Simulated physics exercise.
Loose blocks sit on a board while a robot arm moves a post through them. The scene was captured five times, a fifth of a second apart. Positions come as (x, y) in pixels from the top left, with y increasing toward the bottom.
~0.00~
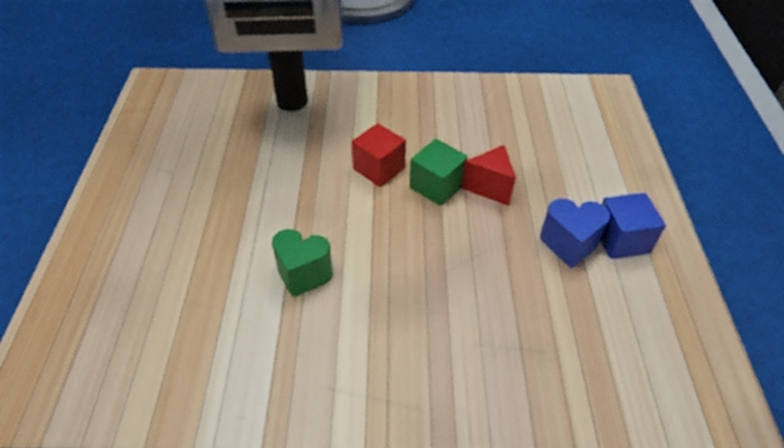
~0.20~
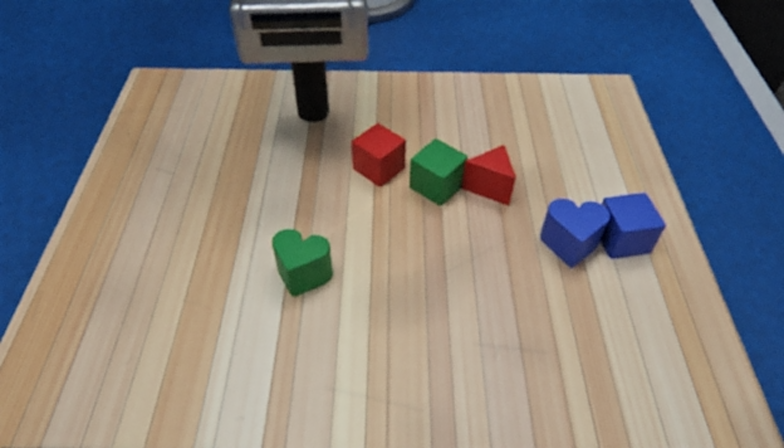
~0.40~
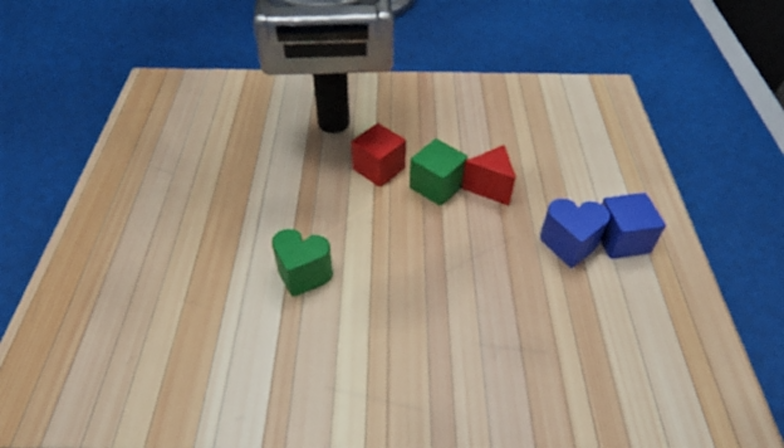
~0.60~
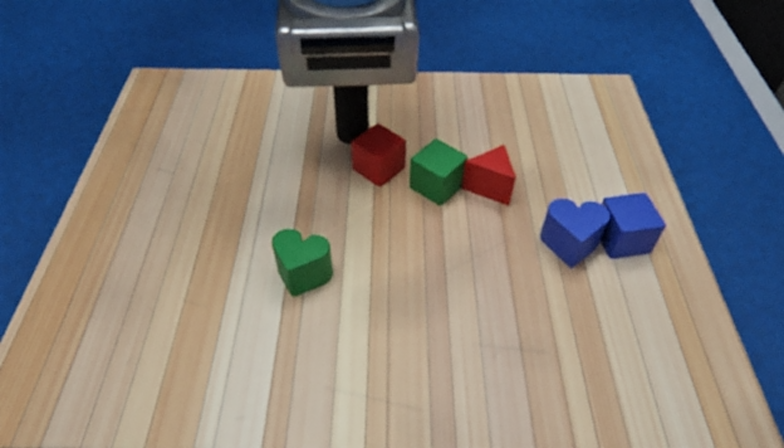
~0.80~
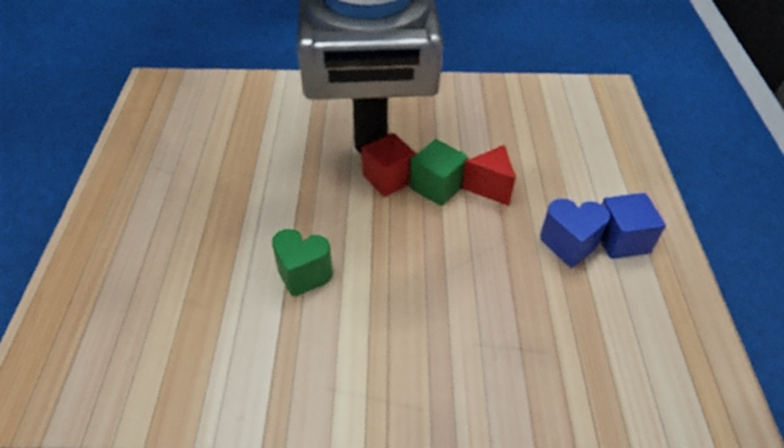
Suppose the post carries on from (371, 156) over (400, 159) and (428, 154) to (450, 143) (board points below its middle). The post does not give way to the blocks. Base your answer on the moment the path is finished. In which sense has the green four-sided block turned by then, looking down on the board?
In a top view, it turns counterclockwise.
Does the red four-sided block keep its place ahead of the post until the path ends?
The answer is no.
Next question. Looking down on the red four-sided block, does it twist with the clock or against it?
It turns clockwise.
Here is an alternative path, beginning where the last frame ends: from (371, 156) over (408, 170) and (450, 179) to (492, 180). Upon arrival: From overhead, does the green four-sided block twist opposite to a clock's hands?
No, that is not how it ends up.
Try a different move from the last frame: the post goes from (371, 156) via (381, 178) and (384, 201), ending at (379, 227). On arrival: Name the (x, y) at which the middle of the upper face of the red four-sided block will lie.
In the picture, that point is around (417, 213).
On the path given first. Halfway along, post at (416, 147); red four-sided block at (400, 156), turned 35° clockwise; green four-sided block at (445, 163), turned 30° anticlockwise.
At the end, post at (451, 132); red four-sided block at (400, 156), turned 35° clockwise; green four-sided block at (445, 163), turned 30° anticlockwise; red triangular block still.
